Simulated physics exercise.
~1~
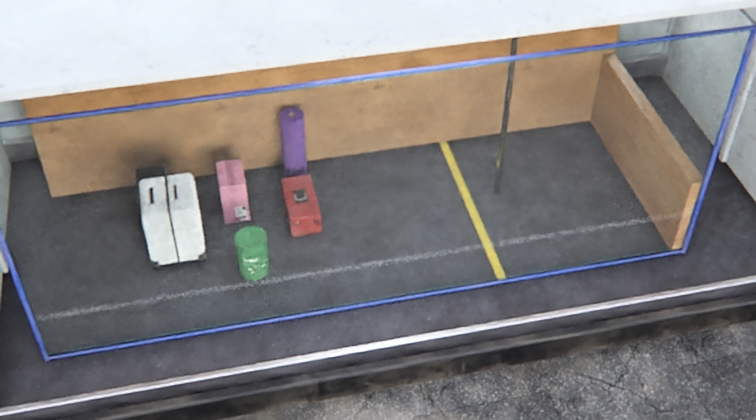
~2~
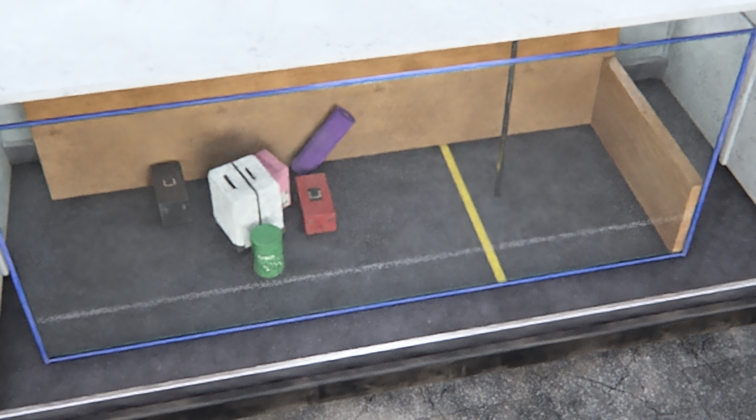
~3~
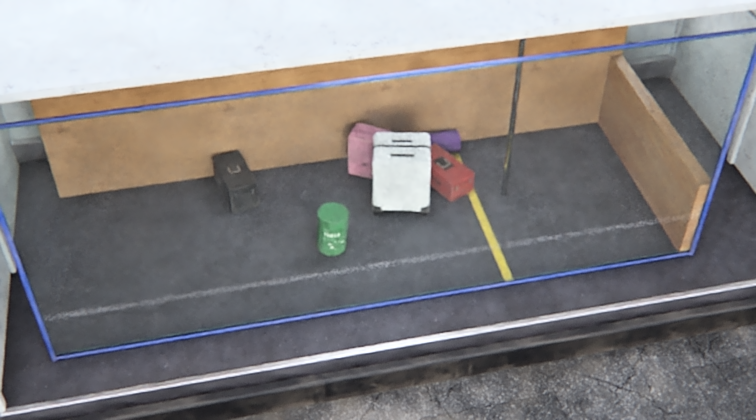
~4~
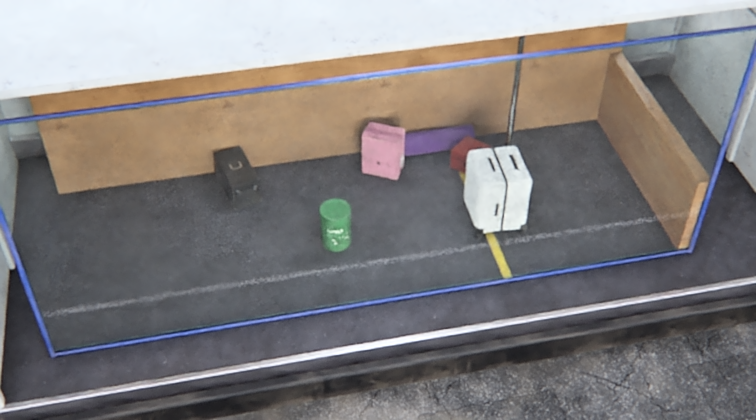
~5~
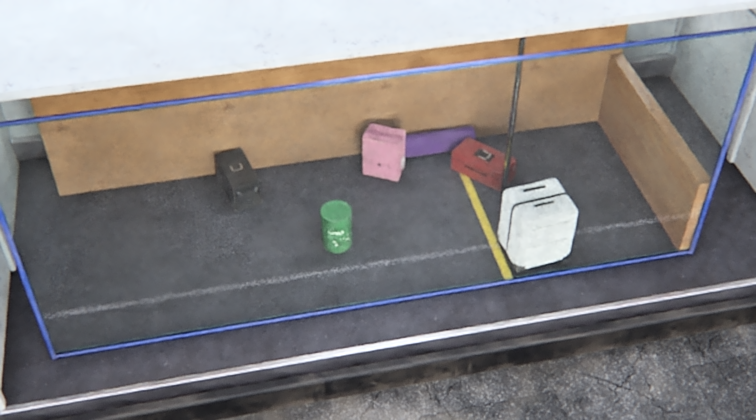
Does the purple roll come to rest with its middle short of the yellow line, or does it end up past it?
The purple roll stops short of the yellow line, lying on its side by the back wall behind the pink pack.
A tall white wheeled case slides and turns across the dark floor of an open bay, seen from above, with a tan back wall, a pole and a yellow line. It starts at the left among a pink pack, an upright purple roll, a red toolbox and a green bucket, and its move right uncovers a black toolbox. The roll tips rightward and falls on its side as the loose things shift right. The case crosses the line and stops upright near the front, the red toolbox rests just across, and the pack, bucket, black toolbox and roll stay short.
